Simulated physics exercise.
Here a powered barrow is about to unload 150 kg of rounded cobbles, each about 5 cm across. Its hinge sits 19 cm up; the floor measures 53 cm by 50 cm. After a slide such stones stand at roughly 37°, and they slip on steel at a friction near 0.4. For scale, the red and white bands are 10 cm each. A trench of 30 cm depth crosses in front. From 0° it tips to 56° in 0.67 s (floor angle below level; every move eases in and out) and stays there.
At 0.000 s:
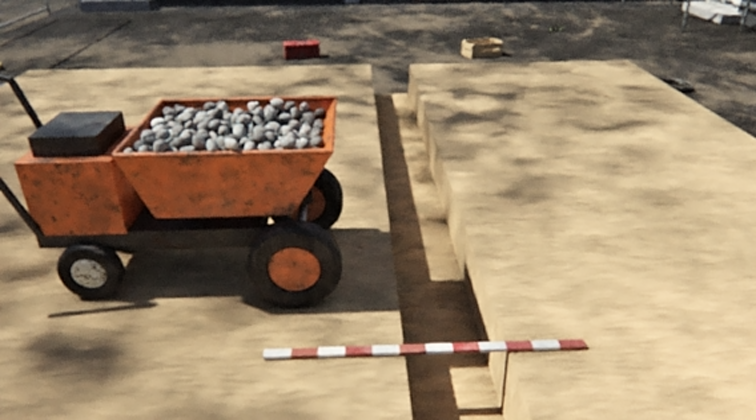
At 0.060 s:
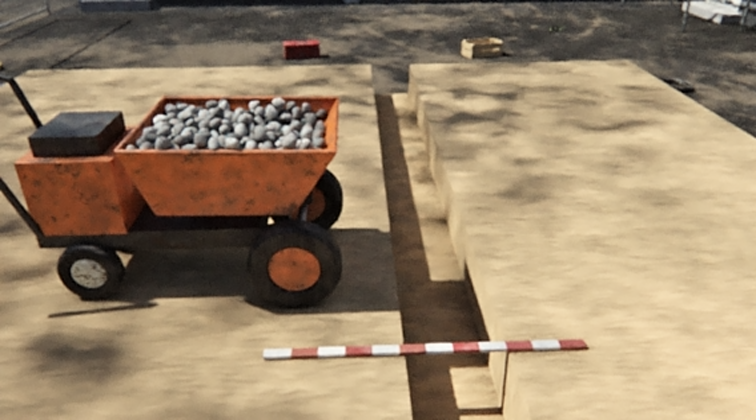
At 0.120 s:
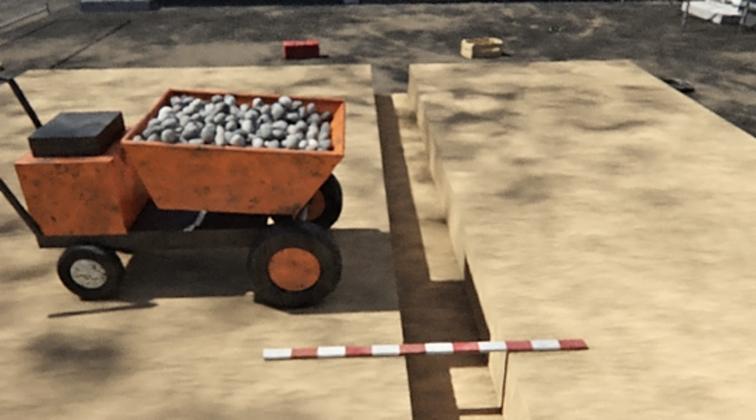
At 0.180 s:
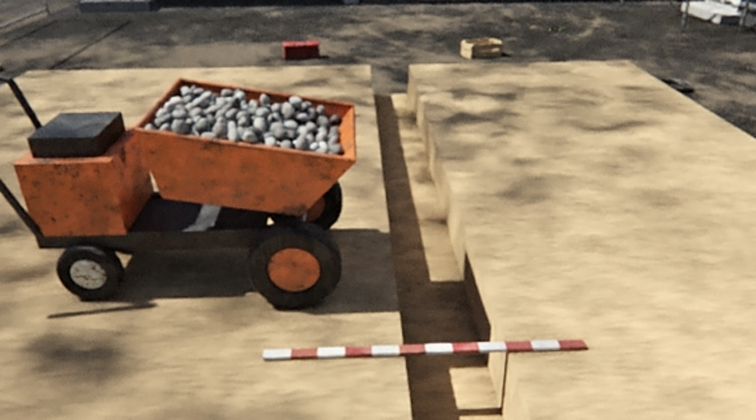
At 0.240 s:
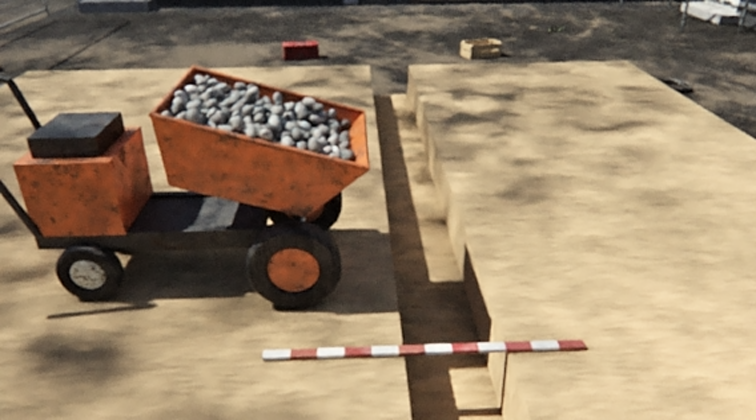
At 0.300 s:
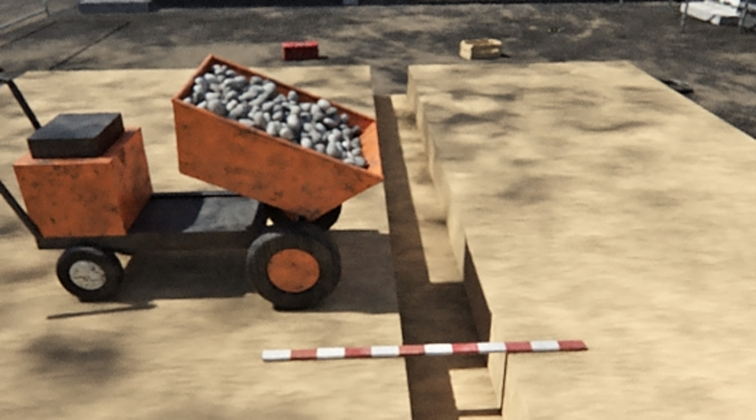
An orange powered barrow stood still beside a narrow trench while its tray, heaped with rounded gray stones, tilted toward the right, slowly at first, its left end rising well above the frame.
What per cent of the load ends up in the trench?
Roughly 32 per cent ends in the trench.
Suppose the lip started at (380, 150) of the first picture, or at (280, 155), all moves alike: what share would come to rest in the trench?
First some 15, then 50 per cent.
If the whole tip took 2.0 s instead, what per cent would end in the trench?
Then about 45 per cent.
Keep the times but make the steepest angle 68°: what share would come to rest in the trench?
It would be near 60 per cent.
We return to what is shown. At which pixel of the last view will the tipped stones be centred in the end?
Near (463, 305).
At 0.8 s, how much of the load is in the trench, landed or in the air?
Some 10 per cent.
After 0.5 s the floor is at 47°; 100 % in the tray; the foremost stones are at (394, 192).
After 0.8 s the floor is at 56°; 91 % in the tray, 9 % in the trench; the foremost stones are at (469, 244).
After 1.1 s the floor is at 56°; 61 % in the tray, 22 % in the trench, 17 % past the trench; the foremost stones are at (570, 242).
After 3.1 s the floor is at 56°; 50 % in the tray, 32 % in the trench, 18 % past the trench; the foremost stones are at (679, 244).
